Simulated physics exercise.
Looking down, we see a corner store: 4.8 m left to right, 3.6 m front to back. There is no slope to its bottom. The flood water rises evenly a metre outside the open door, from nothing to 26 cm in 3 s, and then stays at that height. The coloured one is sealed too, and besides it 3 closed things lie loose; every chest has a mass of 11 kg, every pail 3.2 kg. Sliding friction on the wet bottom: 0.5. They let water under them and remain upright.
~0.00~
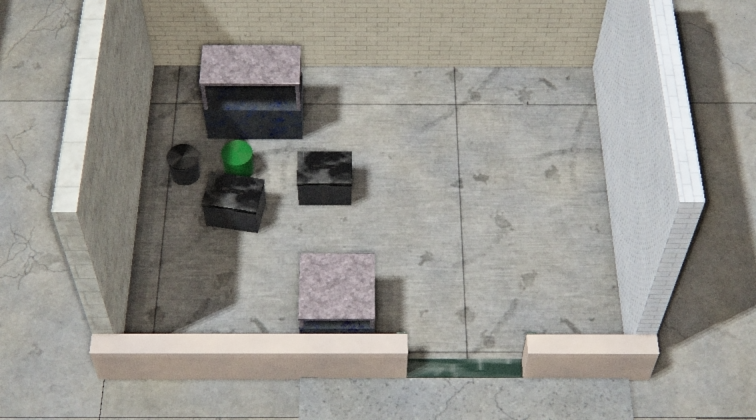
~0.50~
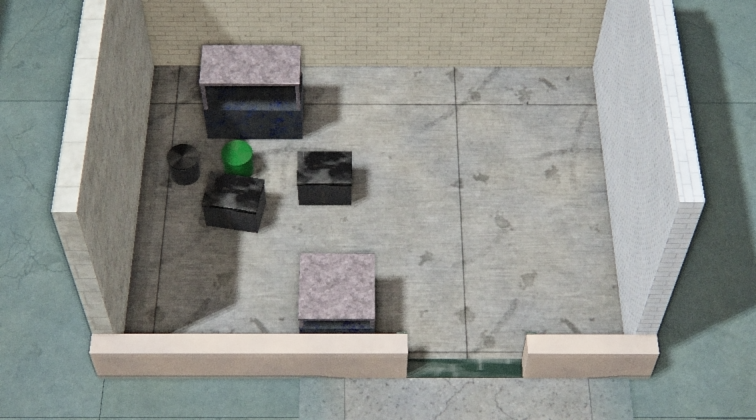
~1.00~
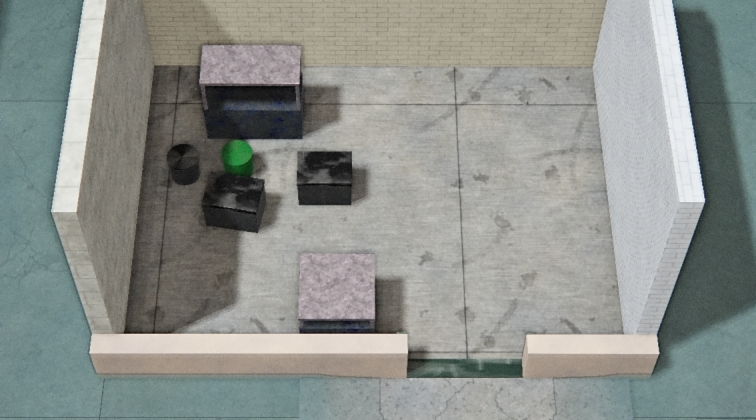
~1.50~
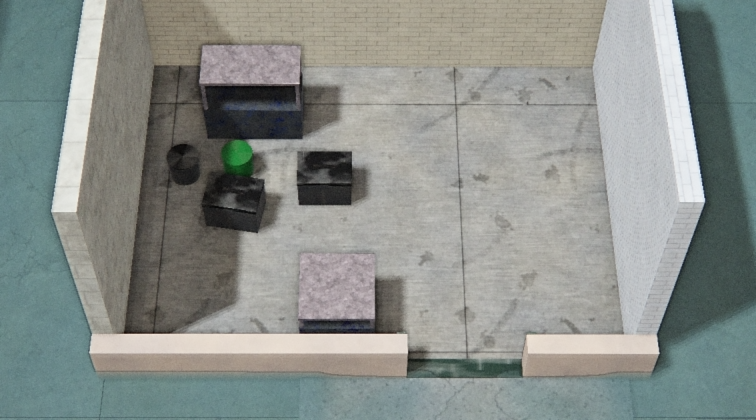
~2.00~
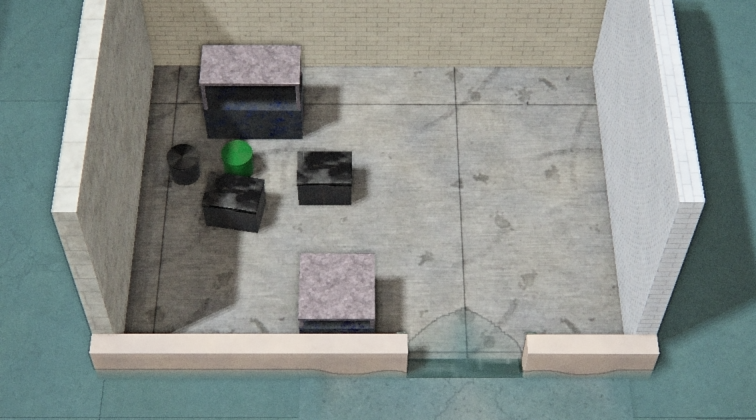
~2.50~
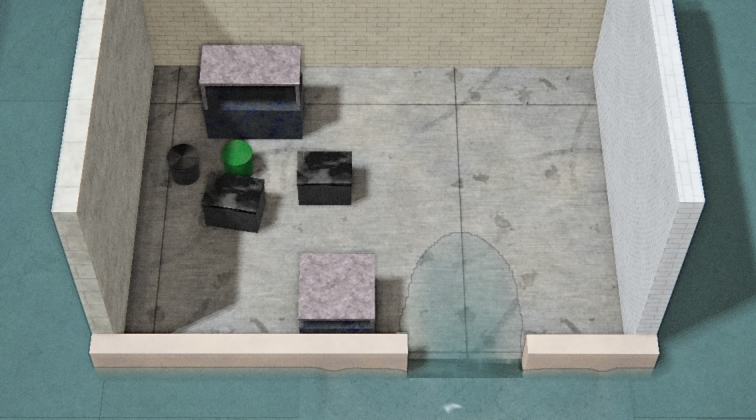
Teal flood water spreads over the ground outside a small walled room, a corner store seen from above by a still camera, then slips through the doorway at the lower right in a rounded, see-through sheet across the grey floor. A green pail stands at the left among dark blocks, a dark round container and two pinkish-topped units. None of these objects visibly moves.
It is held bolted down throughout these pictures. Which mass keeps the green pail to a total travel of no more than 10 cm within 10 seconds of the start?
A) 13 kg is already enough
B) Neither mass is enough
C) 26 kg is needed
13 kg is already enough.
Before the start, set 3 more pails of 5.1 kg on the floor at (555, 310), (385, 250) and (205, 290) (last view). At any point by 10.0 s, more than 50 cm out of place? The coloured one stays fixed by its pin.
Spot one stays inside, spot two crosses the limit, spot three stays inside.
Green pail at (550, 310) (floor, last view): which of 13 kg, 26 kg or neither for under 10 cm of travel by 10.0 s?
It turns out that both loads succeed.
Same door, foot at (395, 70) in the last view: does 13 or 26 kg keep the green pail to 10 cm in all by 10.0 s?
Outcome - the lighter pick works.
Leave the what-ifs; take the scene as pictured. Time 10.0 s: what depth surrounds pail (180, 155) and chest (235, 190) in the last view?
First roughly 6 cm, second roughly 5 cm.
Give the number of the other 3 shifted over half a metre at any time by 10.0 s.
The answer here is 3.
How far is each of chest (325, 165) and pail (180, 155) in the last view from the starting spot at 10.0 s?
They sit 60 cm and 200 cm away, in the order given.
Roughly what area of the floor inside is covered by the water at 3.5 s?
About 6.0 m2.
After 3.5 s the green pail would be 0 cm from its start with 13 kg and 0 cm from its start with 26 kg; 0 cm of water round it then.
After 4.5 s the green pail would be 0 cm from its start with 13 kg and 0 cm from its start with 26 kg; 0 cm of water round it then.
After 7.0 s the green pail would be 0 cm from its start with 13 kg and 0 cm from its start with 26 kg; 3 cm of water round it then.
After 10.0 s the green pail would be 0 cm from its start with 13 kg and 0 cm from its start with 26 kg; 7 cm of water round it then.
